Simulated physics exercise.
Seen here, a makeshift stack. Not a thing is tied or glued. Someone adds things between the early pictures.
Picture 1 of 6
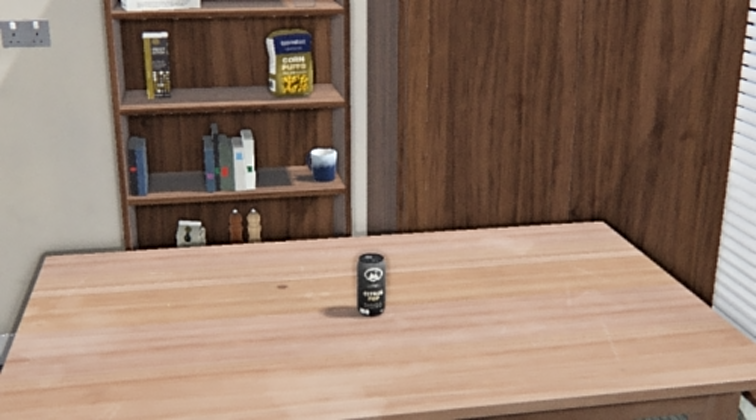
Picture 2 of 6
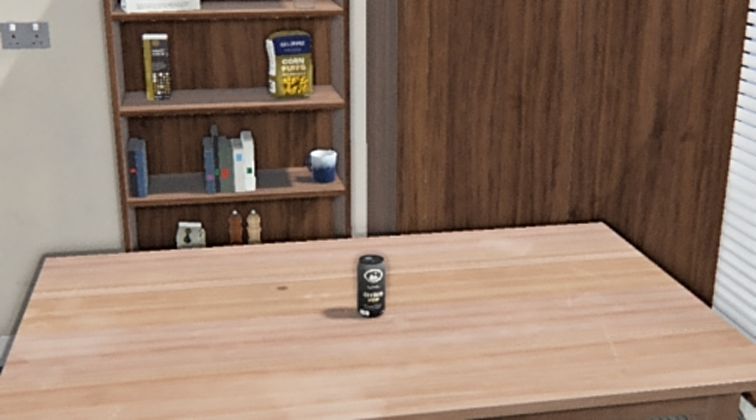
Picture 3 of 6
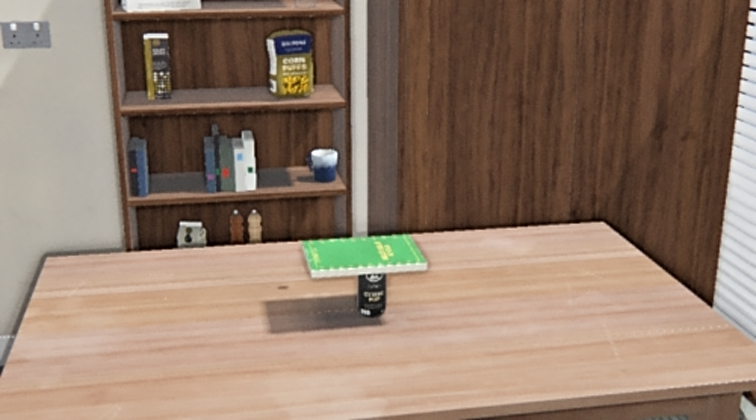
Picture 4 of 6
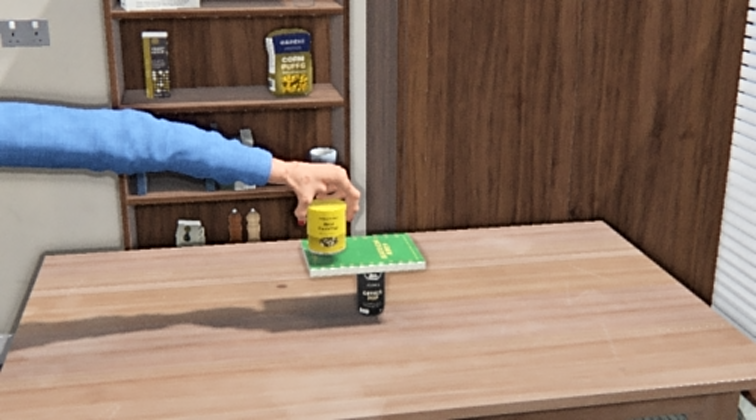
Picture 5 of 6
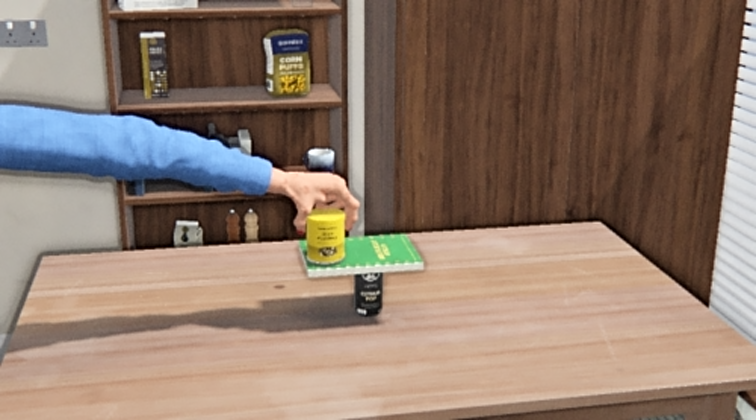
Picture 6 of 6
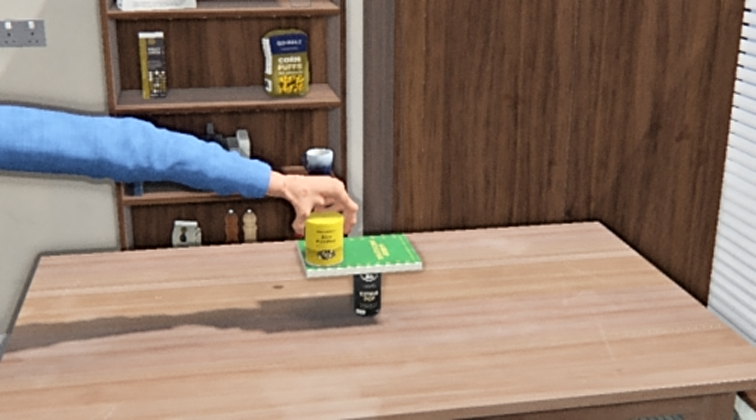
A blue-sleeved arm reaches in from the left over a pale wooden table, seen from slightly above, with a brown shelf of books and packets behind. A black can stands mid-table, first alone, then with a green book lying across its top, extending further left than right. The hand lowers a yellow tin onto the book's left part and stays around it, while the view shifts very slightly.
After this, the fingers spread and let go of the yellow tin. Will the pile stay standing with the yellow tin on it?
No.
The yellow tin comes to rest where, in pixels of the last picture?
The object ends up somewhere around (296, 314).
Then, 0.30 s after the last picture, yellow tin now fallen; green book tipped 47° from how it was.
Then, 0.50 s after the last picture, green book on its side.
Then, 0.90 s after the last picture, green book now fallen.
By the end, fallen, green book and yellow tin; left askew, black can. Seen from the same camera at the end, yellow tin near (296, 314). The stack comes apart.
